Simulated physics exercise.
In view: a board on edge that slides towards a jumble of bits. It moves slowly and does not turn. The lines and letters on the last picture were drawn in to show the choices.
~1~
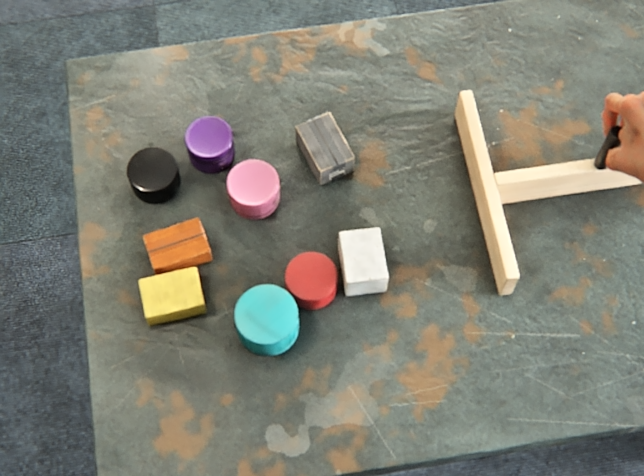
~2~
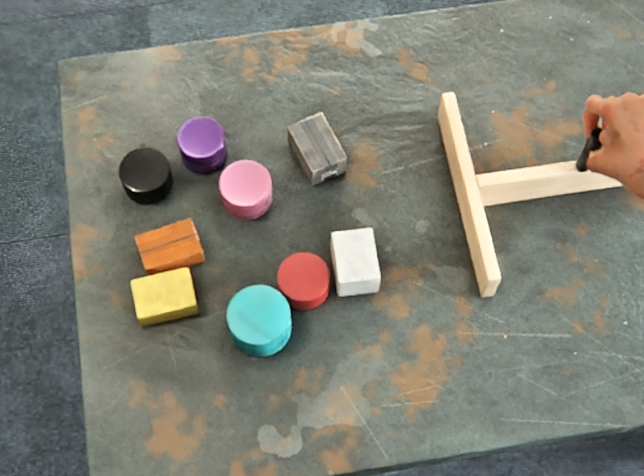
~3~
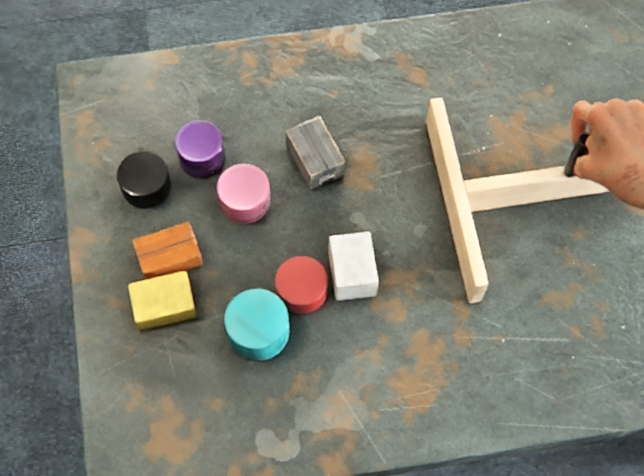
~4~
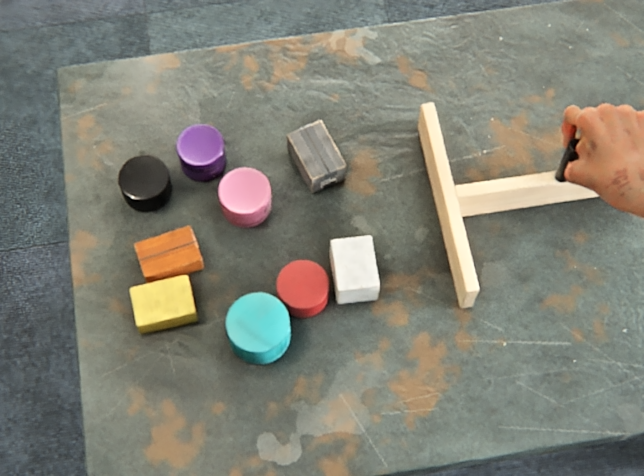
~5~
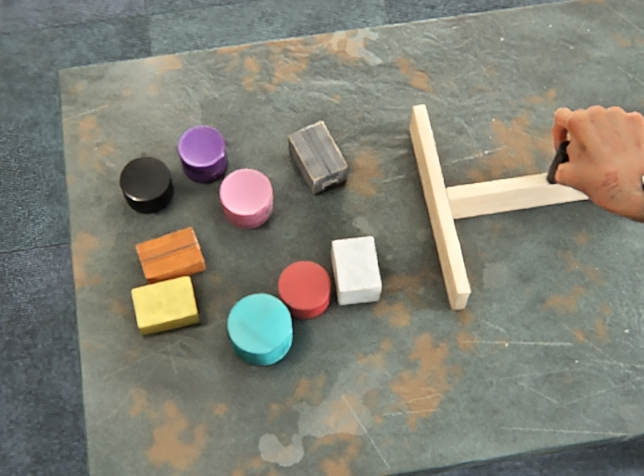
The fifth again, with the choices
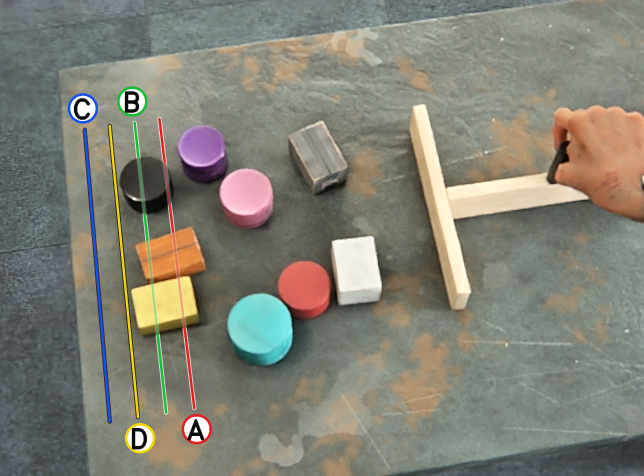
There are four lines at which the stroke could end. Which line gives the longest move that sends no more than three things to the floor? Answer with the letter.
No farther than B.
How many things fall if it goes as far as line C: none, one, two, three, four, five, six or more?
By then, six or more.
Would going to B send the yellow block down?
By then, yes.
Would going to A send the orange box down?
No.
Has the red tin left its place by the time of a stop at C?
Yes.
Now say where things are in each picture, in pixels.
The first frame shows pink jar (254, 190); turquoise tin (267, 321); black pot (154, 175).
The second frame shows board (471, 182); grey box (317, 149).
The third frame shows board (459, 188); red tin (301, 286).
The fourth frame shows board (449, 193); yellow block (164, 304).
The fifth frame shows board (441, 195); pink jar (247, 199); turquoise tin (260, 330); black pot (146, 185).
On the marked copy, A at (176, 255); B at (149, 259); C at (96, 267); D at (123, 263).
Following B. Soon after the start, board (336, 211); grey box (297, 160); red tin (271, 281).
Later, board (230, 227); yellow block (119, 325); black pot (122, 196).
In the end, board (149, 239); yellow block over the edge; orange box over the edge; two fallen.
As for the rest, A is within the limit but short; C drops seven; D drops four.
